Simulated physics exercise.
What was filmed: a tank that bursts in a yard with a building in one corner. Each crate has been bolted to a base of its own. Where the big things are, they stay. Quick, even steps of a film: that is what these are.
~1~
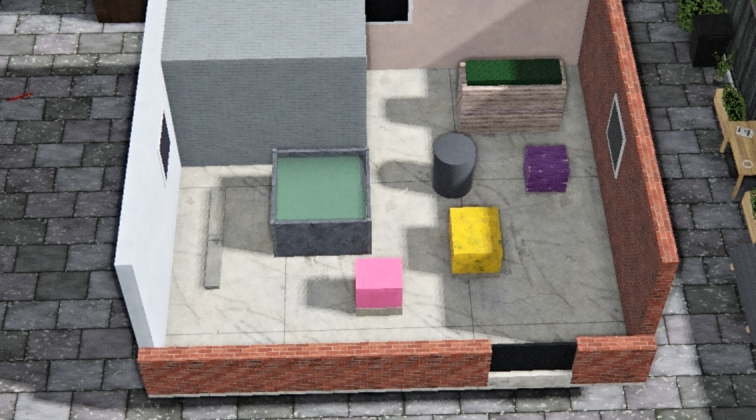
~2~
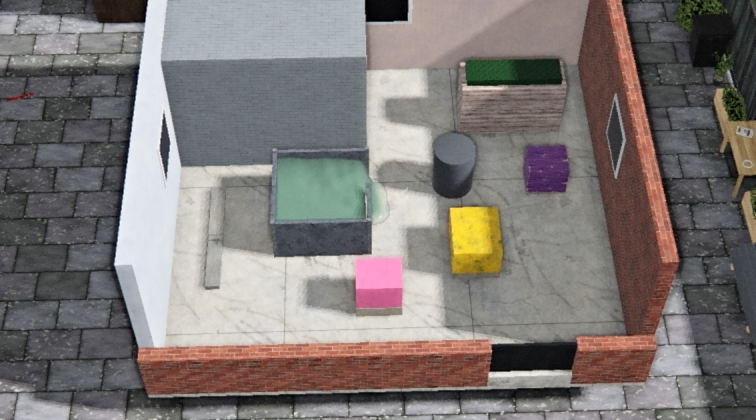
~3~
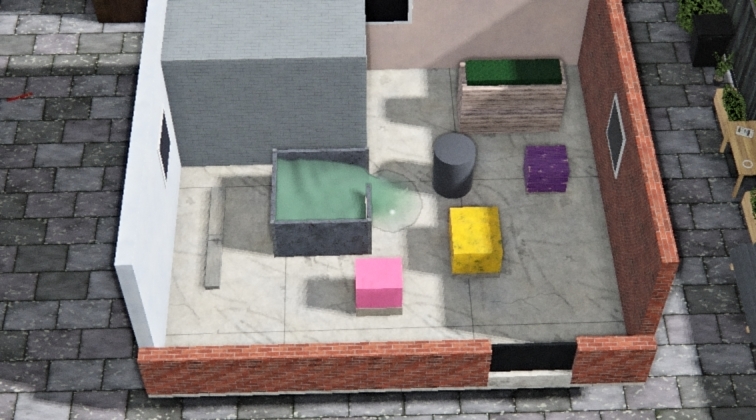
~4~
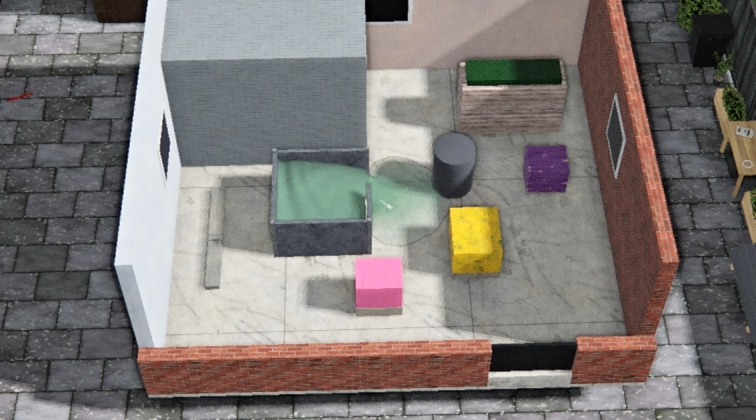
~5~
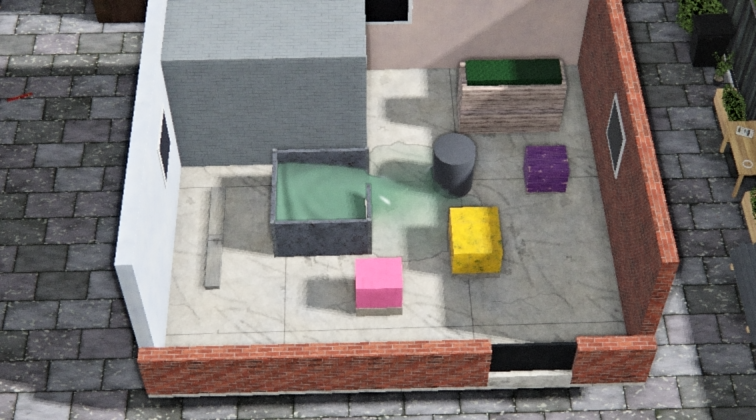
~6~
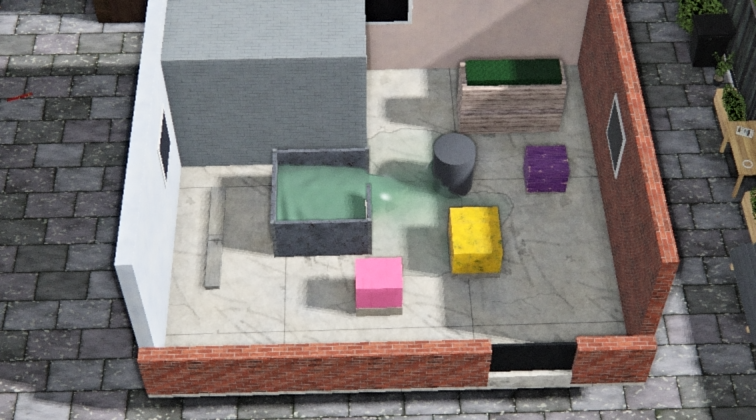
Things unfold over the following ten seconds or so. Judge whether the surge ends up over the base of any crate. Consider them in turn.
Yellow crate: A wet one; purple crate: A wet one; pink crate: A dry one.
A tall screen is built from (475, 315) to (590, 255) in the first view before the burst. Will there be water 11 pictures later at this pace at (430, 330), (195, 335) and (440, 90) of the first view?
Outcome by spot, in order - watered, unwatered, watered.
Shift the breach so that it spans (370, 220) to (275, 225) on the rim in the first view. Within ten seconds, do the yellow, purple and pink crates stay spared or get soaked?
The yellow one is reached; the purple one is reached; the pink one is reached.
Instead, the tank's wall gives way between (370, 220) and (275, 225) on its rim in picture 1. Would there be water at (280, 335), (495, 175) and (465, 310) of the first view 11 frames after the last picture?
In turn: Awash, free of water, flooded.
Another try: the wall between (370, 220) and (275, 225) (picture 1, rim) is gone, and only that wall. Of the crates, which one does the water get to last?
Last in line is the purple one.
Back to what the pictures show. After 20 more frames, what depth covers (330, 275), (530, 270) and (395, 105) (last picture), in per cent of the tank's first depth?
Some 0, 0 and 6 in a hundred.
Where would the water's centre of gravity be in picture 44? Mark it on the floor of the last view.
Centre: Close to (448, 198).
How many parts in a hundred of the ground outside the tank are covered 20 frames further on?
About 55 per cent.
A moment on, water covers 25 % of the floor; the yellow crate water round its plinth, the purple crate water round its plinth, the pink crate water round its plinth.
Next, water covers 40 % of the floor; the yellow crate water round its plinth, the purple crate water round its plinth, the pink crate water round its plinth.
Then, water covers 55 % of the floor; the yellow crate water round its plinth, the purple crate water round its plinth, the pink crate water round its plinth.
Later, water covers 70 % of the floor; the yellow crate water round its plinth, the purple crate water round its plinth, the pink crate water round its plinth.
In the end, water covers 95 % of the floor; the yellow crate was topped, the purple crate was topped, the pink crate stayed above the water.
